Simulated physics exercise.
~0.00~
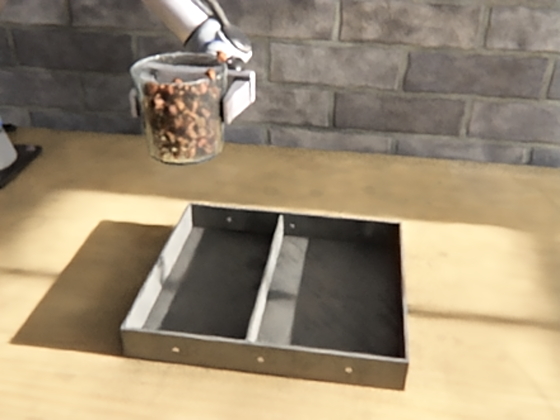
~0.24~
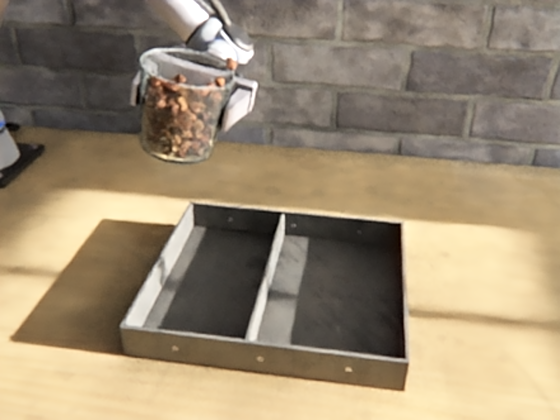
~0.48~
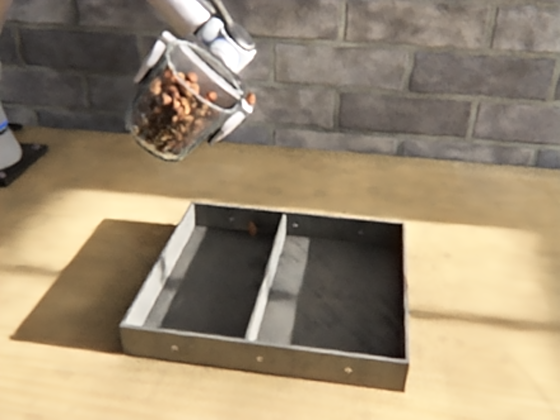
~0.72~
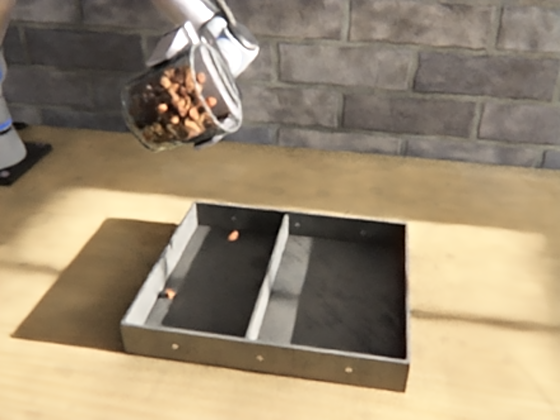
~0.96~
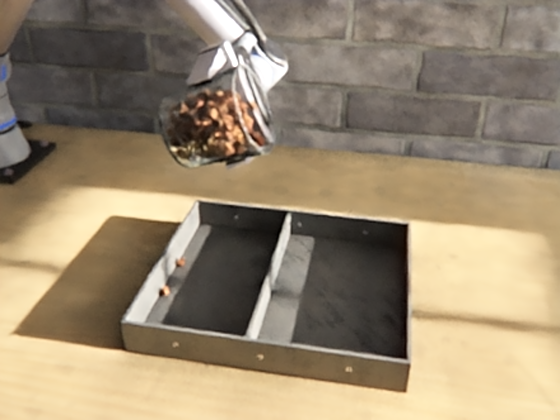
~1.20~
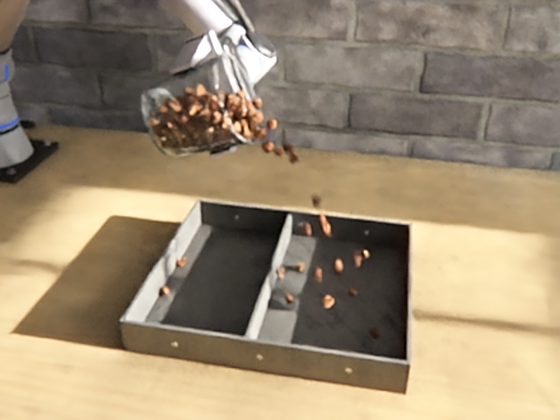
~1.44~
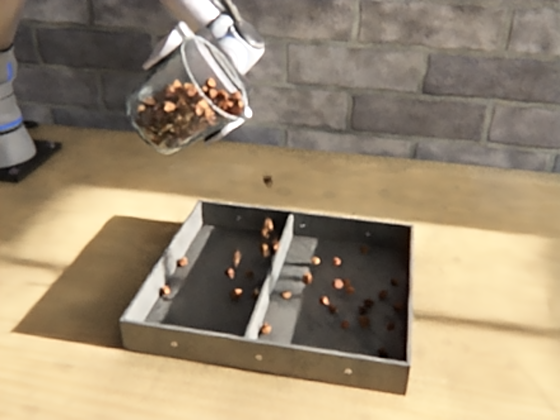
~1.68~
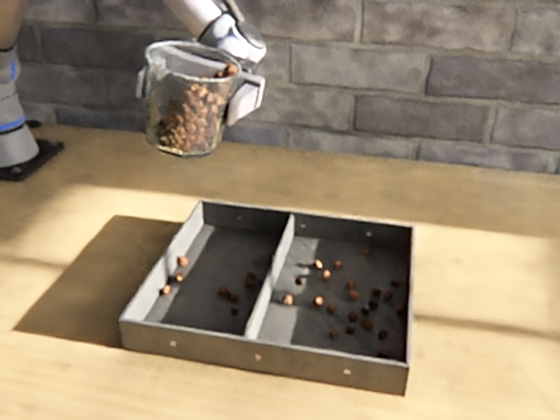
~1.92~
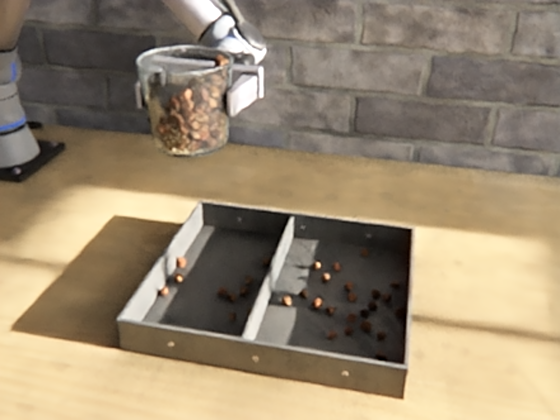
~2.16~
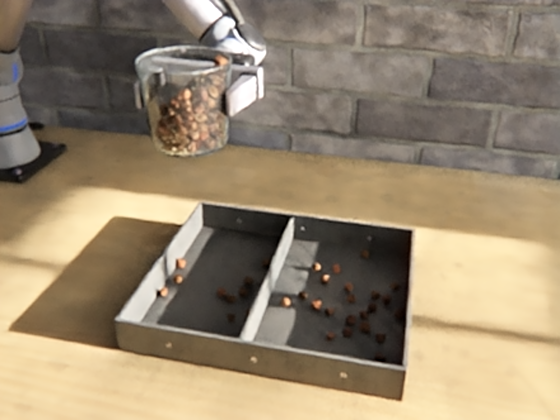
On a wooden table by a brick wall, a robot arm tipping brown pellets from a clear tumbler into a divided tray, then righting it mostly full.
